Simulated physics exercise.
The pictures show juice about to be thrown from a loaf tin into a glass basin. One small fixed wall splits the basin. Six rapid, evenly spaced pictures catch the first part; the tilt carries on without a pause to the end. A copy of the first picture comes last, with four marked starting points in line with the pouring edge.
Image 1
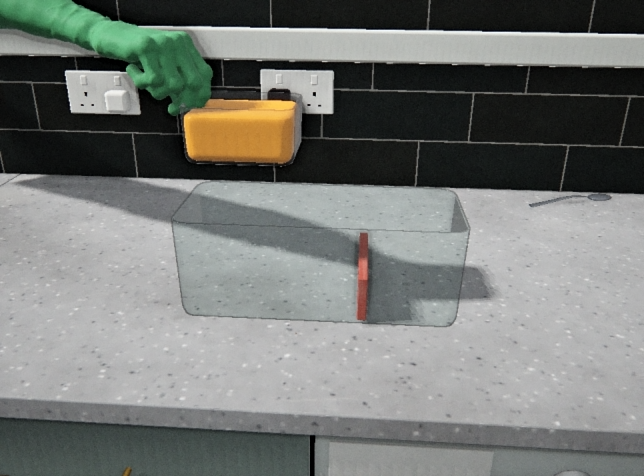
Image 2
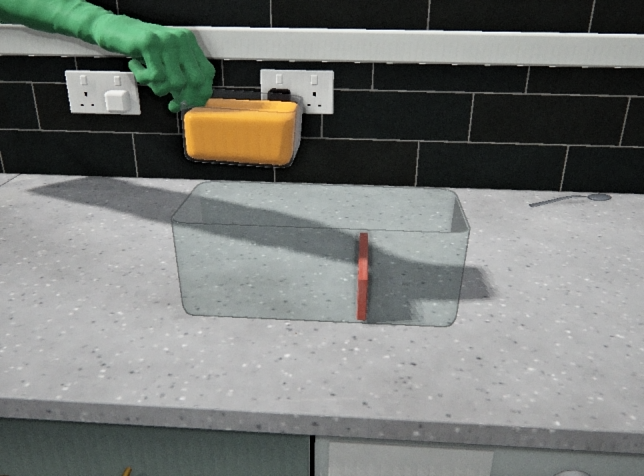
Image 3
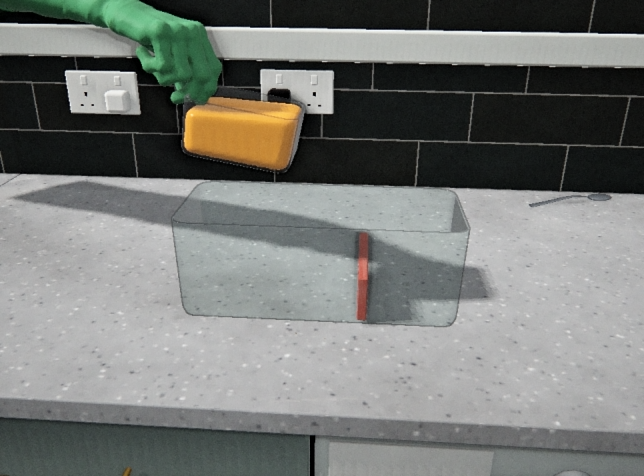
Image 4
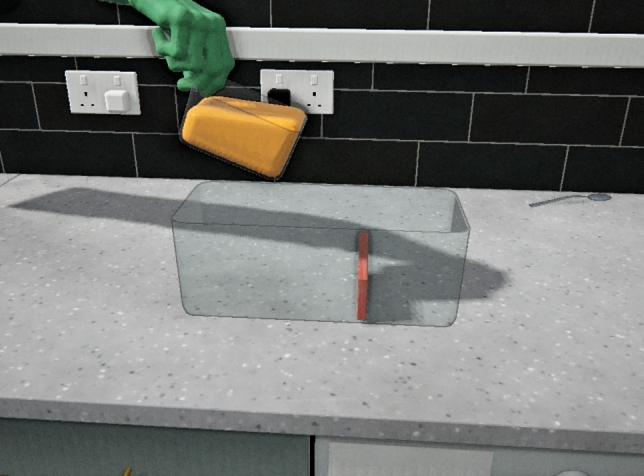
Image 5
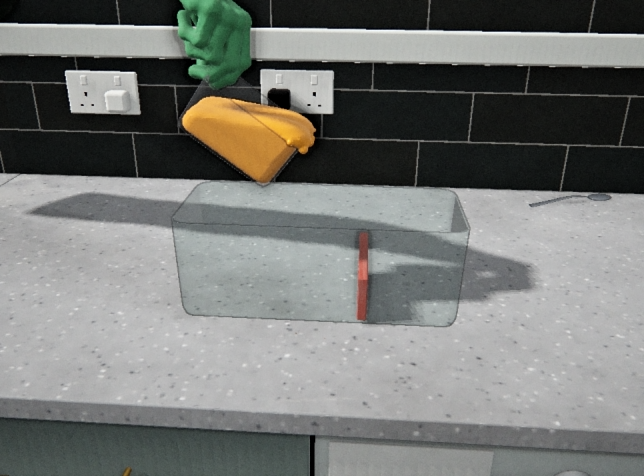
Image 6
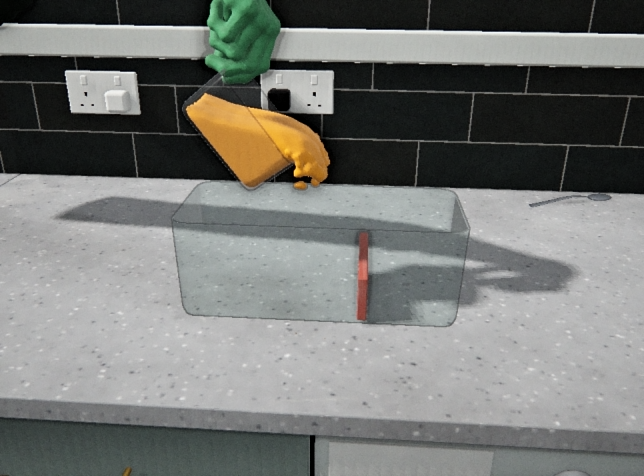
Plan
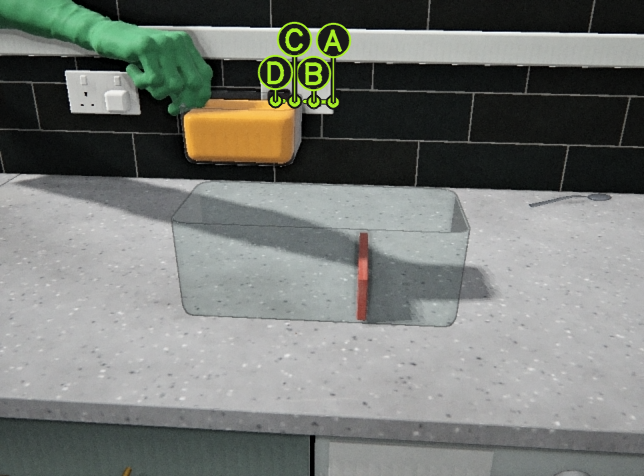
On a speckled kitchen counter, a green hand held a clear tin of orange juice above a glass basin with a red wall inside, then tilted it steadily rightward until juice poured over the lip.
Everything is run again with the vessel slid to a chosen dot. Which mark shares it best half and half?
The best spot is A.
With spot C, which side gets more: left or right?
The left side.
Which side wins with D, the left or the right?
The left side.
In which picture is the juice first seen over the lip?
In picture 4.
On the marked copy, A at (333, 102); B at (313, 101); C at (294, 101); D at (275, 100).
Choosing A, about 48 % ends left of the wall and 51 % right of it.
Choosing B, about 74 % ends left of the wall and 23 % right of it; 3 % is lost outside.
Choosing C, about 92 % ends left of the wall and 4 % right of it; 4 % is lost outside.
Choosing D, about 94 % ends left of the wall and 4 % right of it.
